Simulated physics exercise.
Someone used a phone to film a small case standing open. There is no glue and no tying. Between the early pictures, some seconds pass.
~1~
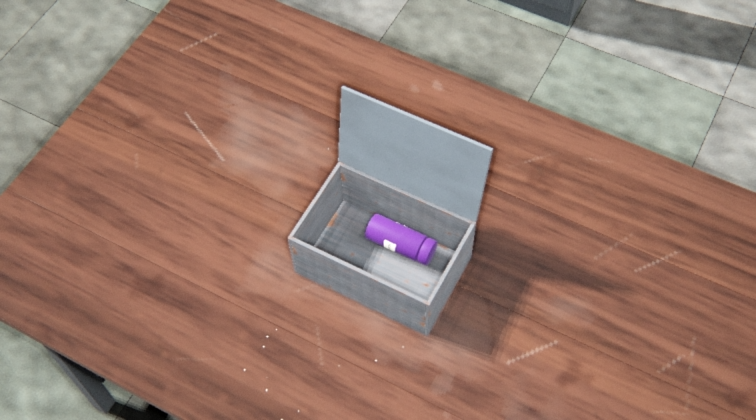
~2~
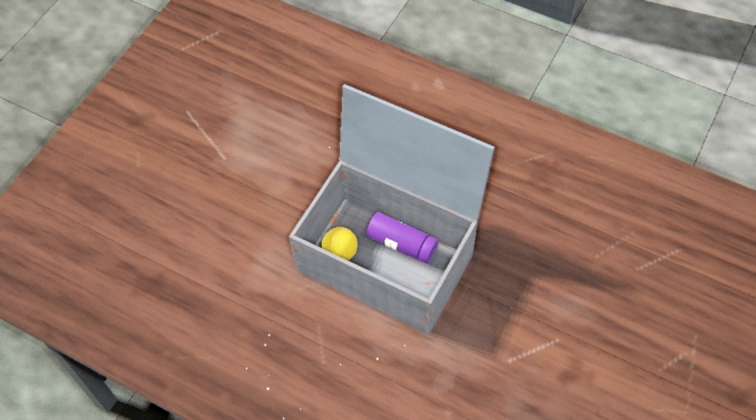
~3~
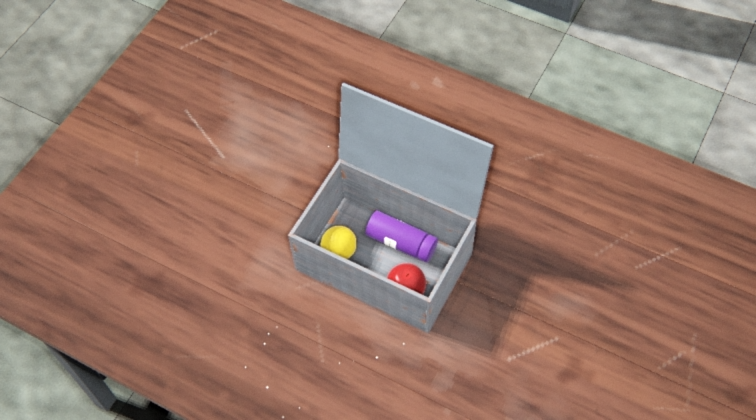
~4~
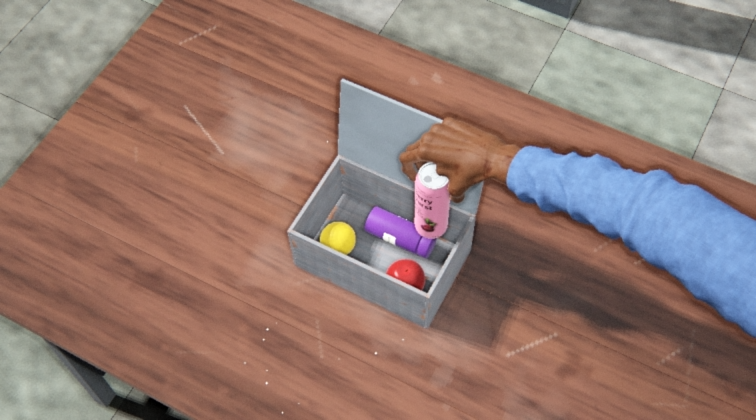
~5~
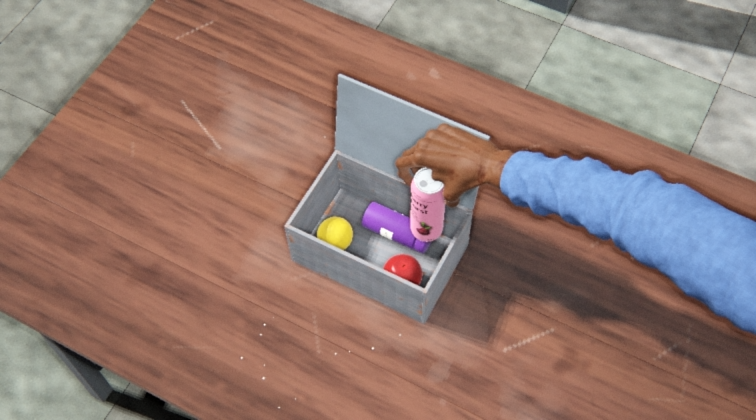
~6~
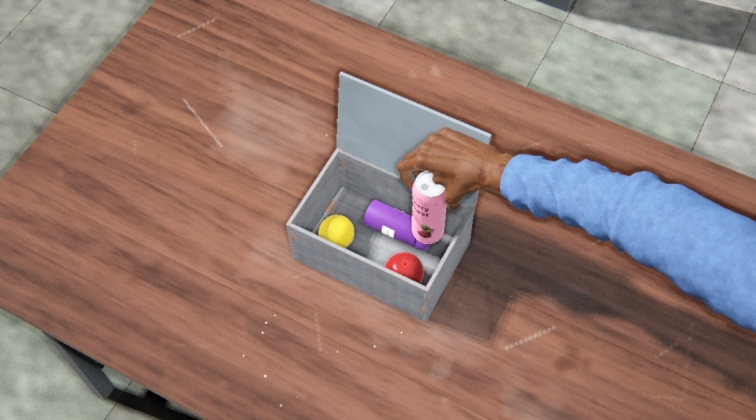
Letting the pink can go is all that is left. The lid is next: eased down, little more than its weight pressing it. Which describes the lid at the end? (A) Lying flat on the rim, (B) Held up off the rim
Held up off the rim (B).
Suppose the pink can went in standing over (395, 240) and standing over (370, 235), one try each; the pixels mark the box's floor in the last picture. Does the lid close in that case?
First, it gets propped open; second, it gets propped open.
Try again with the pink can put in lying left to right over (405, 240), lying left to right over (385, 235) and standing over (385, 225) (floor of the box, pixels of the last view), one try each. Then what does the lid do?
In the first case it sits on the rim; in the second case it sits on the rim; in the third case it is held up.
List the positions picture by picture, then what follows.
The last thing is not in view yet; purple shaker (401, 240), in the first frame.
The last thing is not in view yet, in the second frame.
The last thing is not in view yet, in the third frame.
Still above its spot; pink can (432, 202); purple shaker (401, 233), in the fourth frame.
Still above its spot; pink can (428, 206), in the fifth frame.
In place under the hand; pink can (429, 209), in the sixth frame.
Then, 0.70 s after the last picture, pink can tipped 51° from how it was near (413, 248).
Then, 1.40 s after the last picture, lid 72° above the rim; pink can tipped 46° from how it was near (426, 255).
Then, 1.80 s after the last picture, lid 40° above the rim; pink can tipped 46° from how it was near (426, 255).
Then, 3.20 s after the last picture, lid 21° above the rim; pink can tipped 45° from how it was near (426, 255).
At rest, lid 21° above the rim; tipped over in the box, pink can; the other 3 in place. Seen from the same camera at the end, pink can near (426, 255).
